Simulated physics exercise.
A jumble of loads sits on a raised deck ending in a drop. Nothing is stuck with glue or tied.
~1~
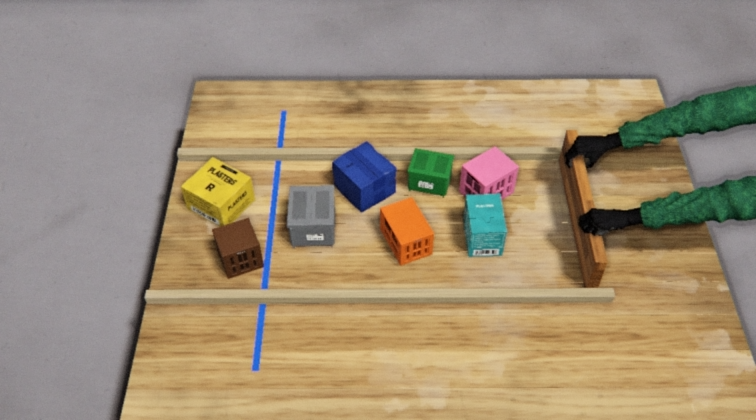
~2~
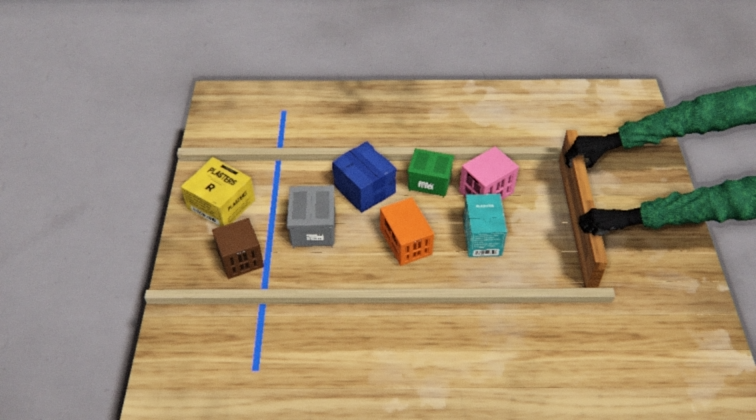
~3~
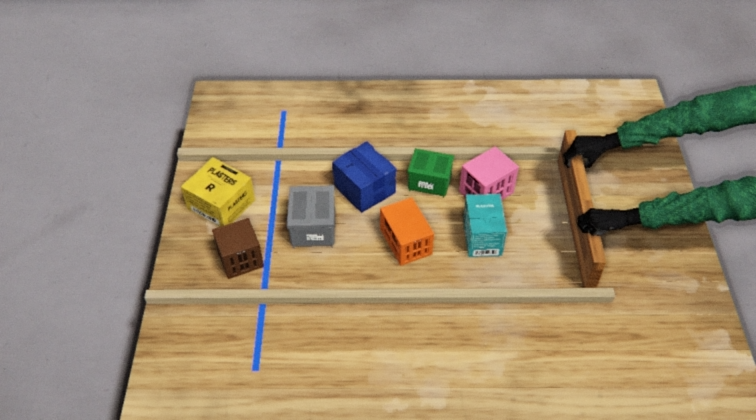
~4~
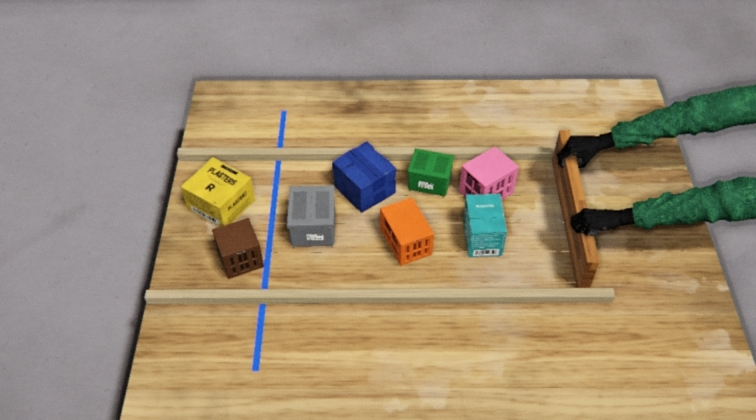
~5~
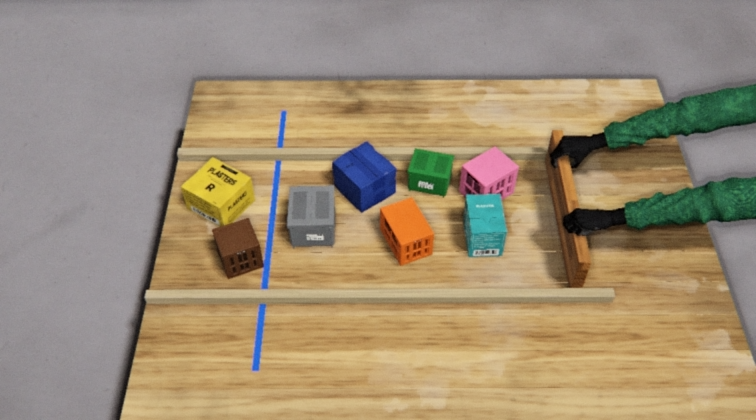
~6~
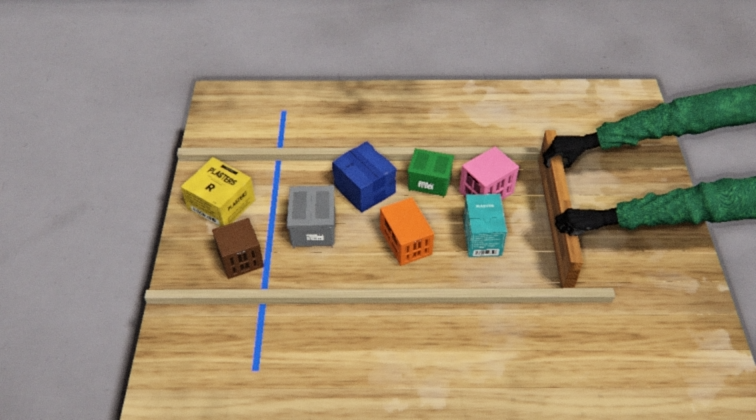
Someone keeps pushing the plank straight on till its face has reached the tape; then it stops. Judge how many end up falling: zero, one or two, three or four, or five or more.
My judgement: One or two.
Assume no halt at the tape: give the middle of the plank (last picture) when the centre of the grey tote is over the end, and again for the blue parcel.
For the grey tote, about (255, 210); for the blue parcel, about (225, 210).
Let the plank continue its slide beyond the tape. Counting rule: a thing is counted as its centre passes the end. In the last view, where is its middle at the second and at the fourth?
For the first, roughly (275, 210); for the next, roughly (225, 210).
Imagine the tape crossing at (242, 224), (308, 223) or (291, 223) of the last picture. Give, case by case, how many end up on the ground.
Going through each try, you'd get 3, 0 and 1.
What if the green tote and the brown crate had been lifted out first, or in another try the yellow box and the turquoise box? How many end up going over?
The first removal gives 1, the second gives 0.
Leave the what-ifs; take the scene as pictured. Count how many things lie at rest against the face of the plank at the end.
Number in contact with it: 2.
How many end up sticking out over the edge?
The figure is 1.
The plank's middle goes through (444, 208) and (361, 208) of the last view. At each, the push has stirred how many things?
The first number is 5, the next one 7.
Soon after, none off yet; yellow box at rest near (219, 194); brown crate at rest near (238, 248); grey tote moving near (310, 219).
At rest, the number that fall off is one or two; fallen, brown crate and yellow box.
